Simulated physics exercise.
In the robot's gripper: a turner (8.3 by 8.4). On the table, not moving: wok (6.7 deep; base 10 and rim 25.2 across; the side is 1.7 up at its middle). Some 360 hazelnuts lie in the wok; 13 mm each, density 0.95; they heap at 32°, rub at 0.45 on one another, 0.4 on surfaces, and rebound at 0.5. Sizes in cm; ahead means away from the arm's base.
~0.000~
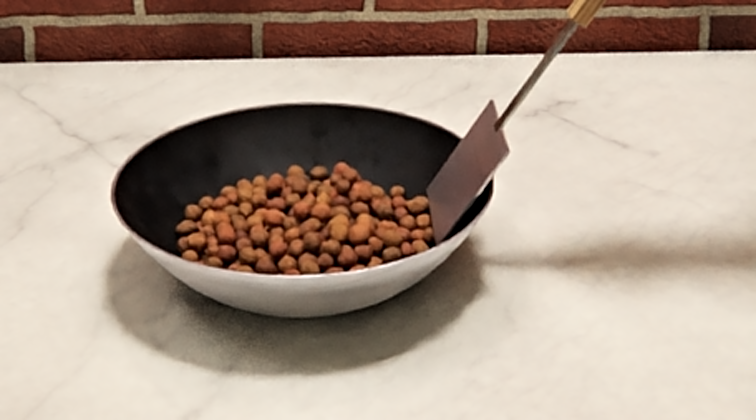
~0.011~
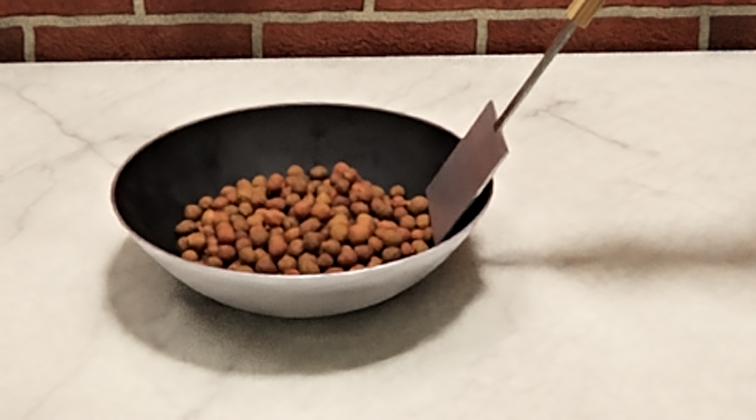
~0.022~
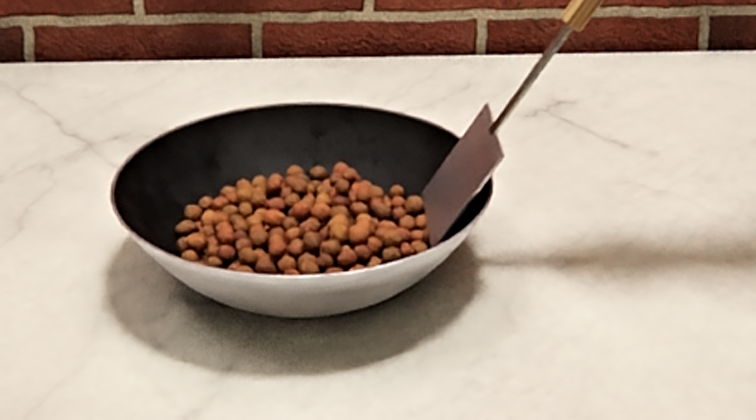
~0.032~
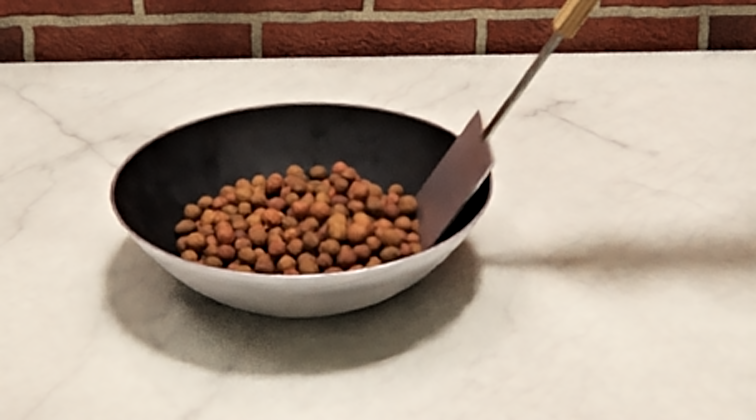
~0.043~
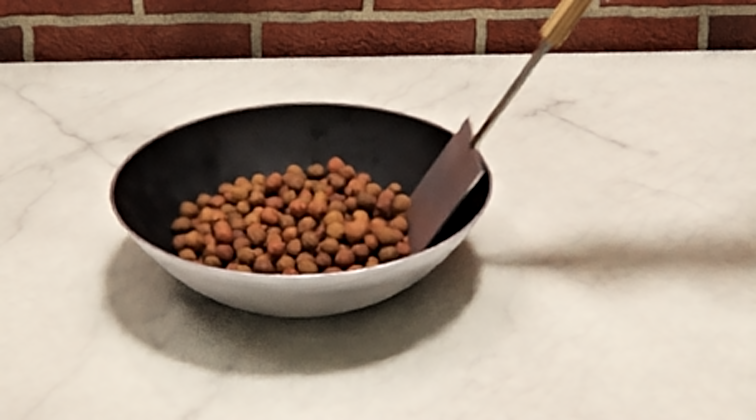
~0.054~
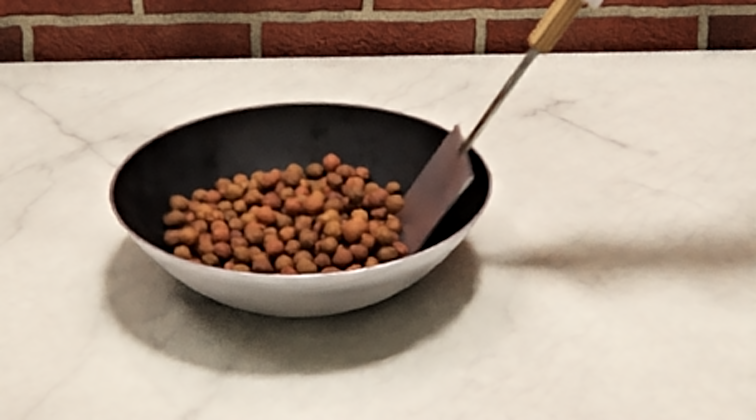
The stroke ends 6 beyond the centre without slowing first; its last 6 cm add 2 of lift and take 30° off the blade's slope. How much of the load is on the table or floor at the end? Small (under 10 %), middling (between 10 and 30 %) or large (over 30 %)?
Answer: Small; under 10 % of the hazelnuts finish on the table or floor.
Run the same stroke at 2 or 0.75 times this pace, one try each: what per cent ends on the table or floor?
About 30 and 0 per cent.
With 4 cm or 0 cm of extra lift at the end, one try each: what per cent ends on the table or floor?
About 10 and 5 per cent.
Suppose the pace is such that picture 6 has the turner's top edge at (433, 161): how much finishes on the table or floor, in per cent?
About 20 per cent.
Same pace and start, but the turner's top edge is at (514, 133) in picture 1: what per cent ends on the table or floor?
Some 0 per cent.
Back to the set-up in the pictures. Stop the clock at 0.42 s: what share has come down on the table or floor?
Roughly 5 per cent.
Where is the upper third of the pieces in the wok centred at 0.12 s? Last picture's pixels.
Around (237, 216).
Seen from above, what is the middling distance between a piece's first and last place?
Roughly 5 cm.
After 0.12 s, sloping 58°, highest piece 7 above the table; 356 in the wok.
After 0.19 s, sloping 46°, highest piece 8 above the table; 355 in the wok, 1 on the blade or in flight.
After 0.42 s, sloping 28°, highest piece 8 above the table; 340 in the wok, 13 on the table or floor, 3 on the blade or in flight.
After 1.47 s, sloping 28°, highest piece 8 above the table; 339 in the wok, 17 on the table or floor.
In the end, 339 in the wok, 17 on the table or floor. That is 5 % on the table or floor.
